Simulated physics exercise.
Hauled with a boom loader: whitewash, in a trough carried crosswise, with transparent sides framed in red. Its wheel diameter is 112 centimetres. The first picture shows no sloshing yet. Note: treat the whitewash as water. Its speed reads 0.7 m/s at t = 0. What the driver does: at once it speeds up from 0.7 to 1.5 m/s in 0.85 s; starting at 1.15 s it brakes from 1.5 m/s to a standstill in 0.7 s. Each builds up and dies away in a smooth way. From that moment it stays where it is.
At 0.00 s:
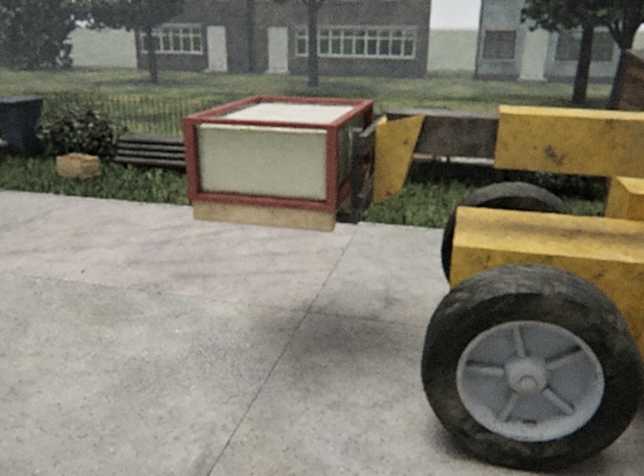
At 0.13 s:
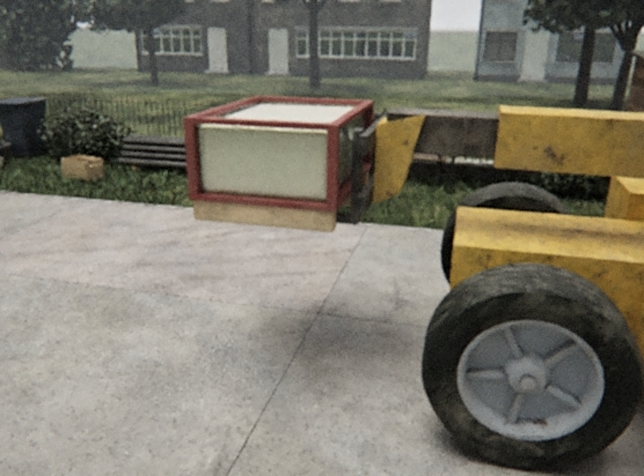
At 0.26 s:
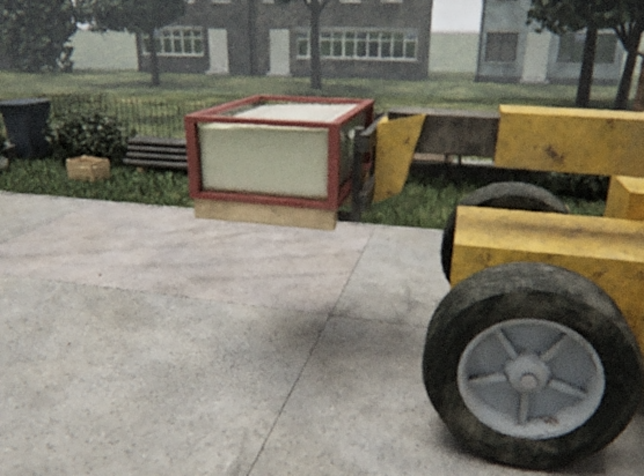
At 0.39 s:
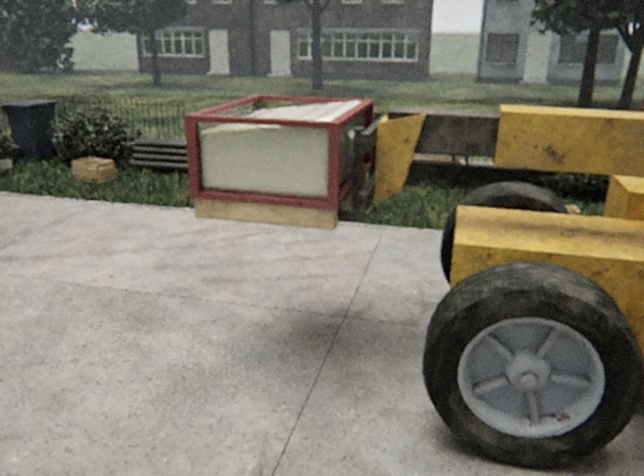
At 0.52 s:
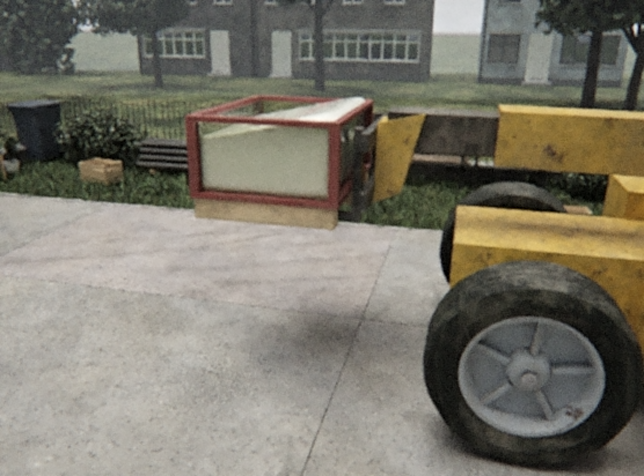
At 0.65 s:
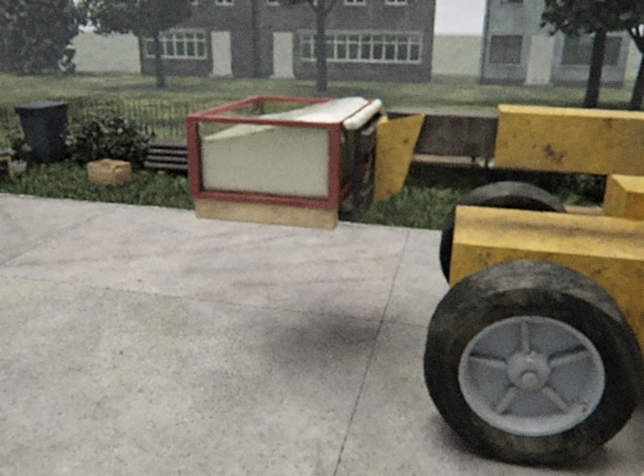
A yellow loader carried a clear-sided, red-framed trough of whitewash along the pavement to the left, and the level pale liquid gradually sank at the front and climbed towards the machine at the back.
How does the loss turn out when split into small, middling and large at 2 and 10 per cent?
It turns out middling.
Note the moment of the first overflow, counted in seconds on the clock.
Near 0.9 s.
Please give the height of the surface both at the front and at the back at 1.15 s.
Roughly 50 cm in front and 36 cm behind.
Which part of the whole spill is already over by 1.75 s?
By then about 50 per cent is out.
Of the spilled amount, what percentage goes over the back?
Roughly 20 percent.
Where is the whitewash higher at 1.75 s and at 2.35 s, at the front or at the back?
Higher at the forward side, then higher at the rear side.
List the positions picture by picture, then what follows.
In the first frame, the surface is at (267, 105) by the front wall; at (351, 108) by the back wall; it lies level with the rim line; the front is on the left, levels are read along the far wall.
In the second frame, the surface is at (268, 105) by the front wall; at (351, 109) by the back wall; it lies level with the rim line.
In the third frame, the surface is at (268, 104) by the front wall; at (351, 107) by the back wall; it lies level with the rim line.
In the fourth frame, the surface is at (268, 111) by the front wall; at (351, 100) by the back wall; it climbs 9° towards the back.
In the fifth frame, the surface is at (268, 115) by the front wall; at (351, 97) by the back wall; it climbs 14° towards the back.
In the sixth frame, the surface is at (268, 116) by the front wall; at (351, 99) by the back wall; it climbs 14° towards the back.
By 1.15 s the surface is 50 cm up at the front and 37 cm at the back; 2 per cent is out, over the back.
By 1.75 s the surface is 50 cm up at the front and 29 cm at the back; 4 per cent is out, over the front and the back.
By 2.35 s the surface is 30 cm up at the front and 47 cm at the back; 7 per cent is out, mostly over the front, some over the back.
By 4.84 s 8 per cent is out, mostly over the front, some over the back, 32 of 412 litres.
